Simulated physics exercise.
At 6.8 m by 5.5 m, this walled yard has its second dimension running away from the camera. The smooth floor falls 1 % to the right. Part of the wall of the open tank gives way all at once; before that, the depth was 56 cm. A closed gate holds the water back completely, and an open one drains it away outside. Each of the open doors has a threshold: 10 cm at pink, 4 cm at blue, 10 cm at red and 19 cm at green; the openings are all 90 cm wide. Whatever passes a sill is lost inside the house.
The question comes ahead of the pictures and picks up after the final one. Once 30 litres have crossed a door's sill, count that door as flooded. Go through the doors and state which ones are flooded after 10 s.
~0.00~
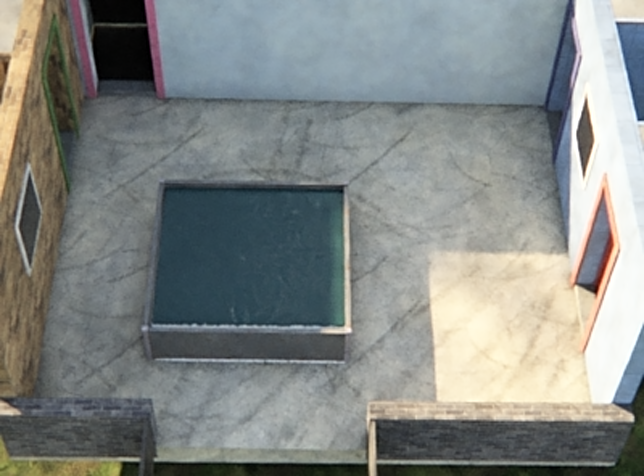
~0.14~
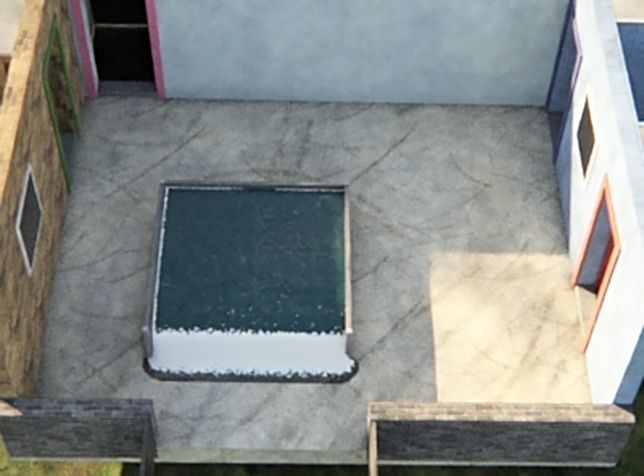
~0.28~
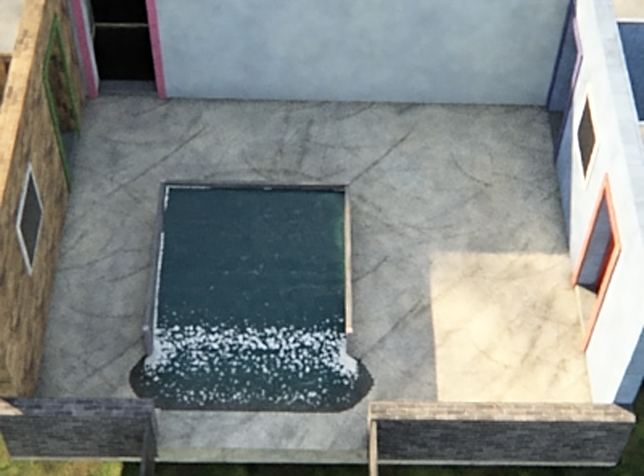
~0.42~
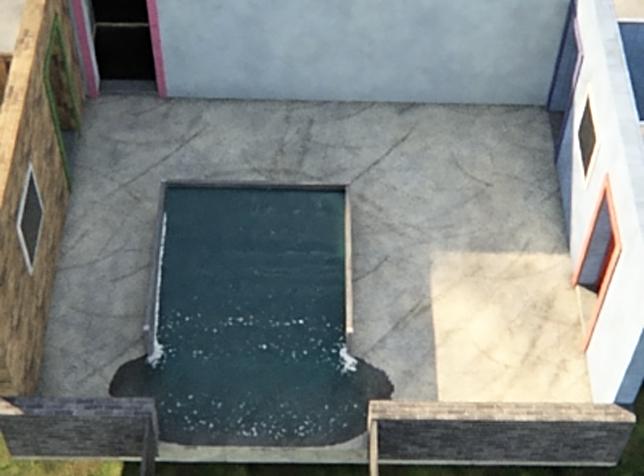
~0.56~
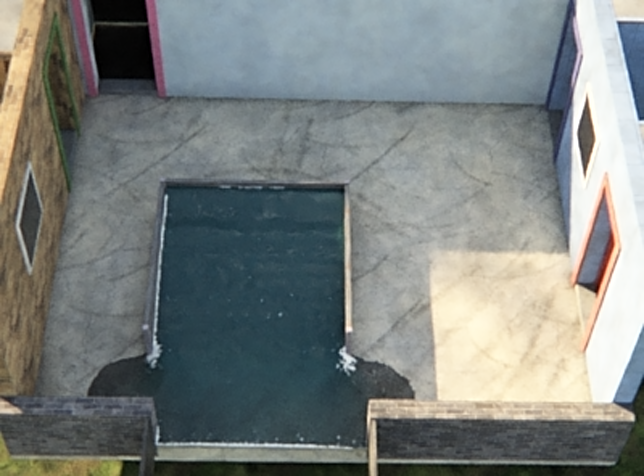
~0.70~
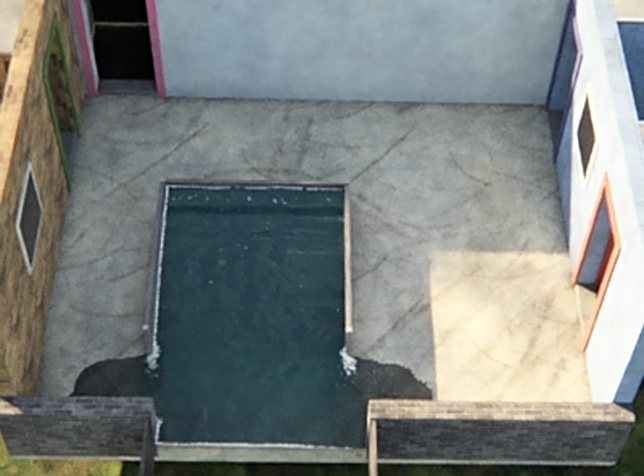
My guess is the pink door lets through less than the limit, my guess is the blue door lets through less than the limit, my guess is the red door lets through less than the limit, my guess is the green door lets through less than the limit.
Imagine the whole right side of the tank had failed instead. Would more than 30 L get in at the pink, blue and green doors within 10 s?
In that case, pink door: Less than that, blue door: More than that, green door: Less than that.
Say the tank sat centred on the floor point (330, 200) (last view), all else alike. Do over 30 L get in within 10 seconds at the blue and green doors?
Checking the limit: The blue door is beyond it and the green door is within it.
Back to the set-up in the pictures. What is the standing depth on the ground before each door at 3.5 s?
In centimetres - pink: 0, blue: 0, red: 5, green: 0.
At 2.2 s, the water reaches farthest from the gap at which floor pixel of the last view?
Roughly at pixel (584, 434).
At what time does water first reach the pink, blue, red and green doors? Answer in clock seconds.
Pink = 5.0 s, blue = 6.0 s, red = 2.8 s, green = 3.8 s.
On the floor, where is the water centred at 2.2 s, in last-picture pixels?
(250, 321).
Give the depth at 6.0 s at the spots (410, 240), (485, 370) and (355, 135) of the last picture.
0, 1, 0 cm.
After 1.4 s water covers 15 % of the floor and is deepest (26 cm) near (150, 427); pink door not reached, blue door not reached, red door not reached, green door not reached.
After 2.2 s water covers 25 % of the floor and is deepest (24 cm) near (30, 425); pink door not reached, blue door not reached, red door not reached, green door not reached.
After 3.5 s water covers 35 % of the floor and is deepest (16 cm) near (45, 426); pink door not reached, blue door not reached, red door 5 cm at the sill, 0 L in, green door not reached.
After 6.0 s water covers 50 % of the floor and is deepest (6 cm) near (361, 444); pink door 6 cm at the sill, 0 L in, blue door 1 cm at the sill, 0 L in, red door 3 cm at the sill, 0 L in, green door 1 cm at the sill, 0 L in.
After 10.0 s water covers 60 % of the floor and is deepest (4 cm) near (536, 111); pink door 3 cm at the sill, 0 L in, blue door 3 cm at the sill, 0 L in, red door 3 cm at the sill, 0 L in, green door 3 cm at the sill, 0 L in.
